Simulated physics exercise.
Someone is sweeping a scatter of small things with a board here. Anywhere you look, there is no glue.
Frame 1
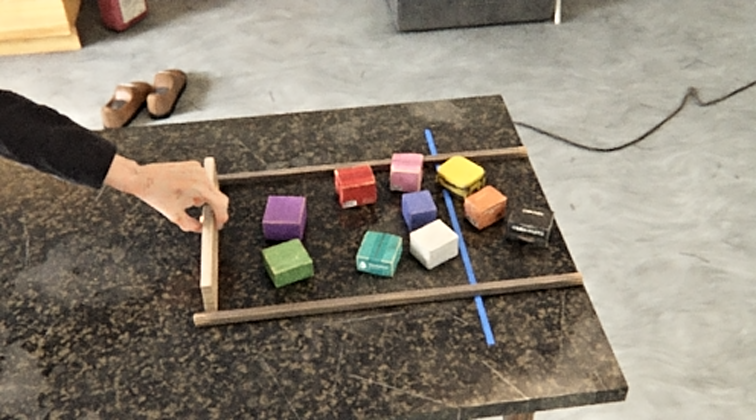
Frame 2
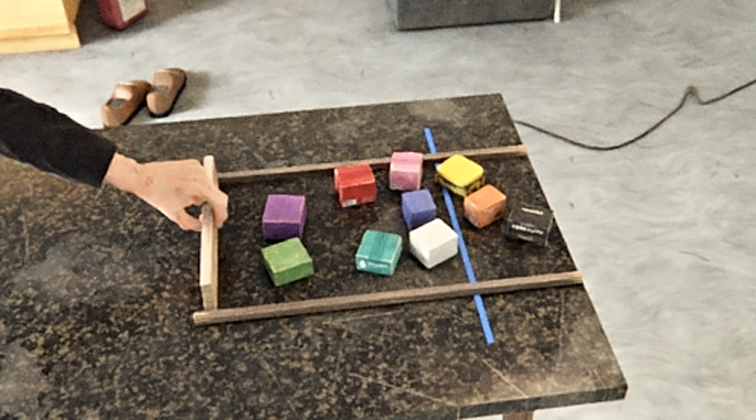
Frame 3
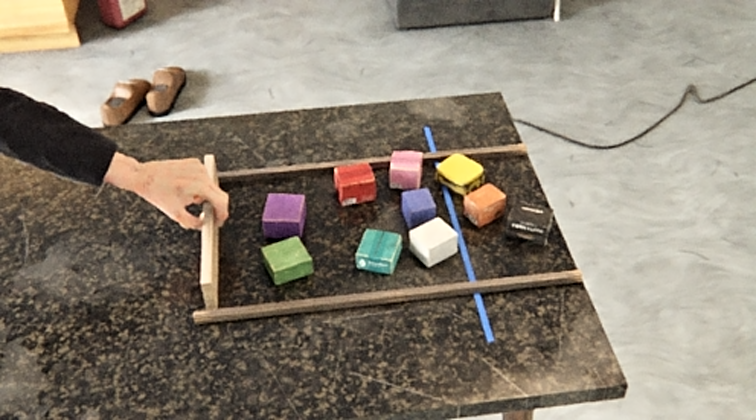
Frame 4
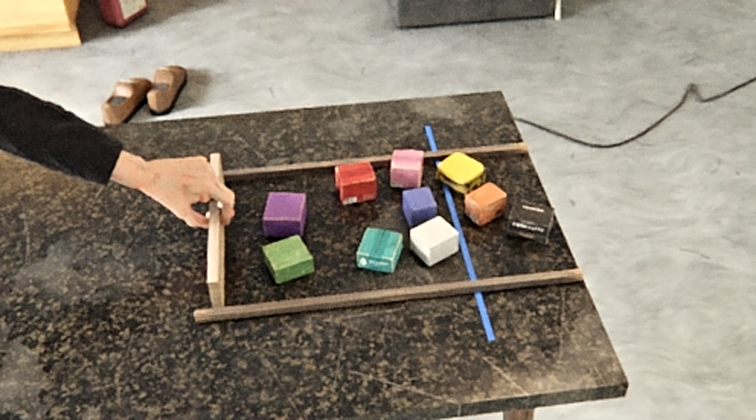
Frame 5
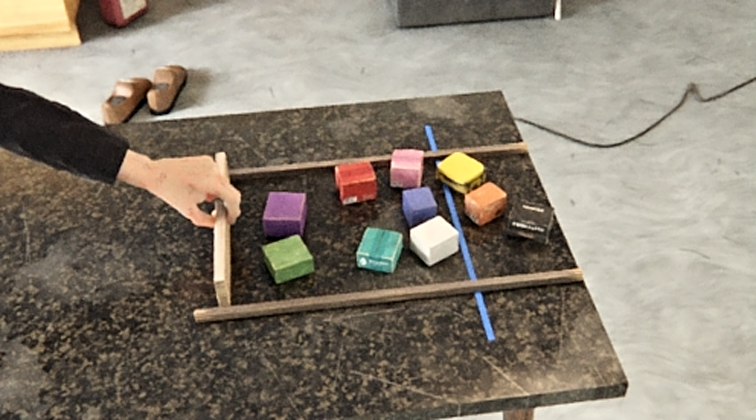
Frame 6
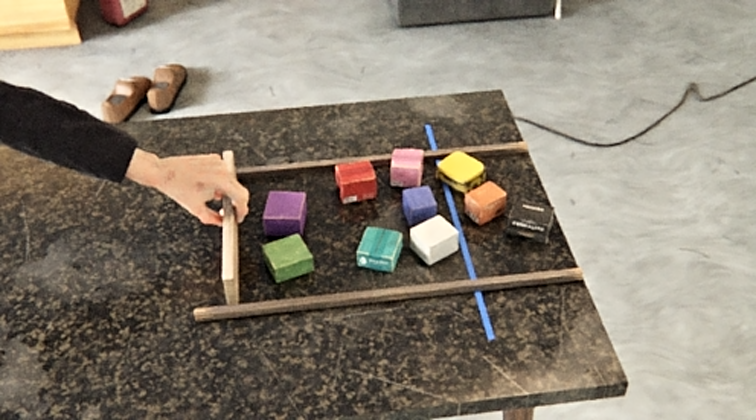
To begin with, a hand holds a wooden board upright at the left end of two rails on a dark speckled table, with colourful blocks scattered between them and a blue tape line across. After staying nearly still, the hand slides the board slightly right, toward the purple and green blocks, which stay put.
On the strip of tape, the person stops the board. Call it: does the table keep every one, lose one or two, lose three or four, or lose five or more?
It loses one or two.
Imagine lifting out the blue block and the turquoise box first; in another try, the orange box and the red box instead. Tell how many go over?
0, then 1.
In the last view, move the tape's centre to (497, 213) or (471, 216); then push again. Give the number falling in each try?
Taking the two tries in order, the numbers are 4 and 2.
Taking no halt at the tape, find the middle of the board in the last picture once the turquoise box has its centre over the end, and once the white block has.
Approx. (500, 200) / approx. (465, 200) for the other.
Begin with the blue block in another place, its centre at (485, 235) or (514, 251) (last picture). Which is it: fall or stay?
First: Gone; second: Safe.
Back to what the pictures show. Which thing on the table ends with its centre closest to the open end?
White block.
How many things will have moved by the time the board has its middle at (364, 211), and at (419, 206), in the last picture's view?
Tally: First 6; then 10.
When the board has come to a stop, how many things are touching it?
That would be 3 of them.
Early on, none off yet; black box at rest near (531, 221); orange box at rest near (485, 203); yellow case at rest near (461, 173).
A while later, none off yet; black box travelled about its own width near (559, 215); orange box travelled about its own width near (508, 202); yellow case travelled about its own width near (484, 178).
Finally, the number that fall off is one or two; lost, black box.
